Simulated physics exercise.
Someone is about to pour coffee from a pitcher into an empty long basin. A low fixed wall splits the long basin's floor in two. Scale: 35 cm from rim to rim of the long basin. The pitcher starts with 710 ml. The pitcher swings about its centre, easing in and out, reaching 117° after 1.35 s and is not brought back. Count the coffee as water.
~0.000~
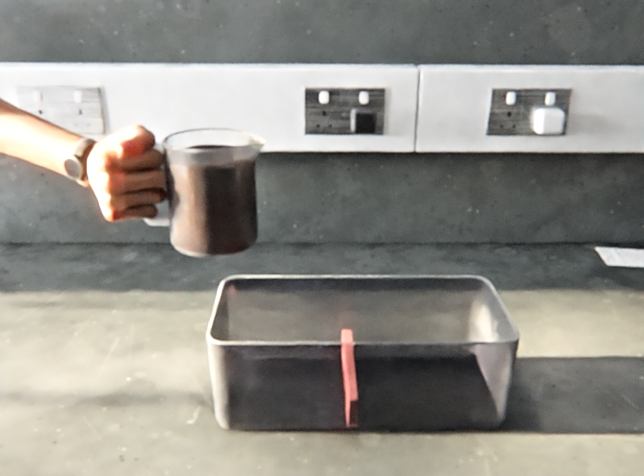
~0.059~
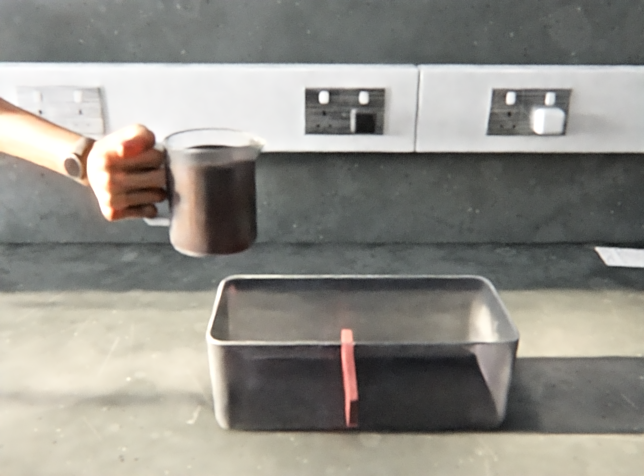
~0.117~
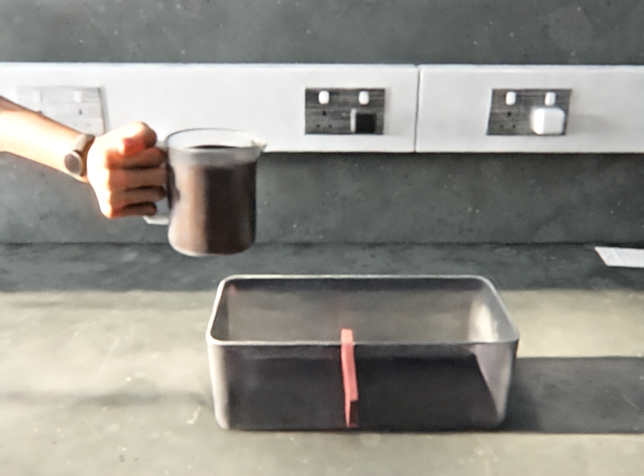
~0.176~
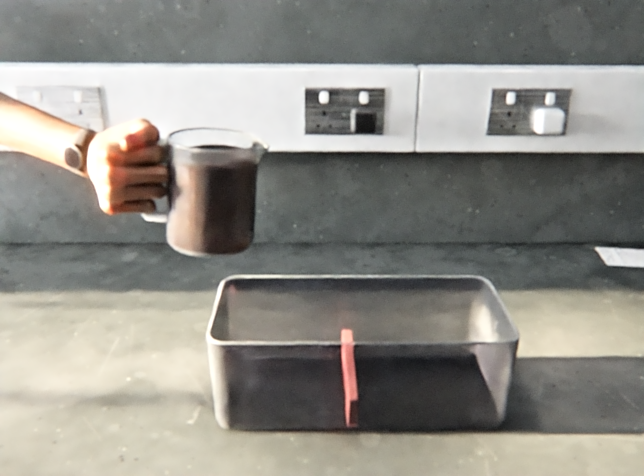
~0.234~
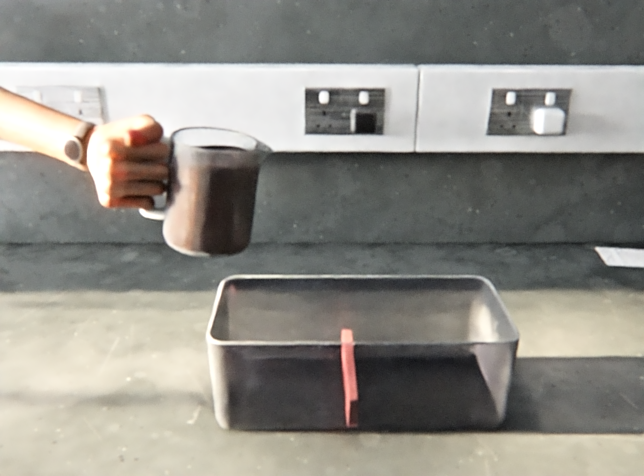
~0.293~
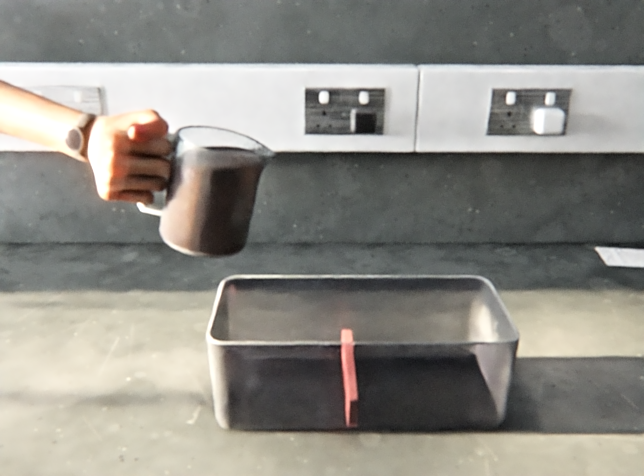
A hand wearing a watch held a glass pitcher of dark coffee above and to the left of a long, empty basin, then slowly tilted it slightly to the right.
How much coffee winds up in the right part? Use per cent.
About 28 per cent.
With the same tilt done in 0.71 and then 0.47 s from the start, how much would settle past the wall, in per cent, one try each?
In turn about 15 and 10 per cent.
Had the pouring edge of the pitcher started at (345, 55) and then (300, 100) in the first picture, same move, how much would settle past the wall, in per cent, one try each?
In turn about 90 and 80 per cent.
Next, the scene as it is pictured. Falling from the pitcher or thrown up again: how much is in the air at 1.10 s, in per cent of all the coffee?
Some 18 per cent.
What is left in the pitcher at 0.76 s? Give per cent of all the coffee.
Near 80 in a hundred.
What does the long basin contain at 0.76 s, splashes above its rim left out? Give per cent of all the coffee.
Near 6 in a hundred.
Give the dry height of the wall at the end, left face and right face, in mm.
Some 20 mm on the left and 34 mm on the right.
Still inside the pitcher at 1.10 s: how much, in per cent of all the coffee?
Near 20 in a hundred.
By 0.76 s the tilt is 70° and 79 per cent is still to pour, 4 is left of the wall and 1 right of it.
By 1.10 s the tilt is 108° and 21 per cent is still to pour, 37 is left of the wall and 24 right of it.
By 1.46 s the tilt is 117° and 0 per cent is still to pour, 70 is left of the wall and 27 right of it.
By 1.85 s the tilt is 117° and 0 per cent is still to pour, 70 is left of the wall and 28 right of it.
At rest 70 per cent lies left of the wall, 28 right of it and 2 outside.
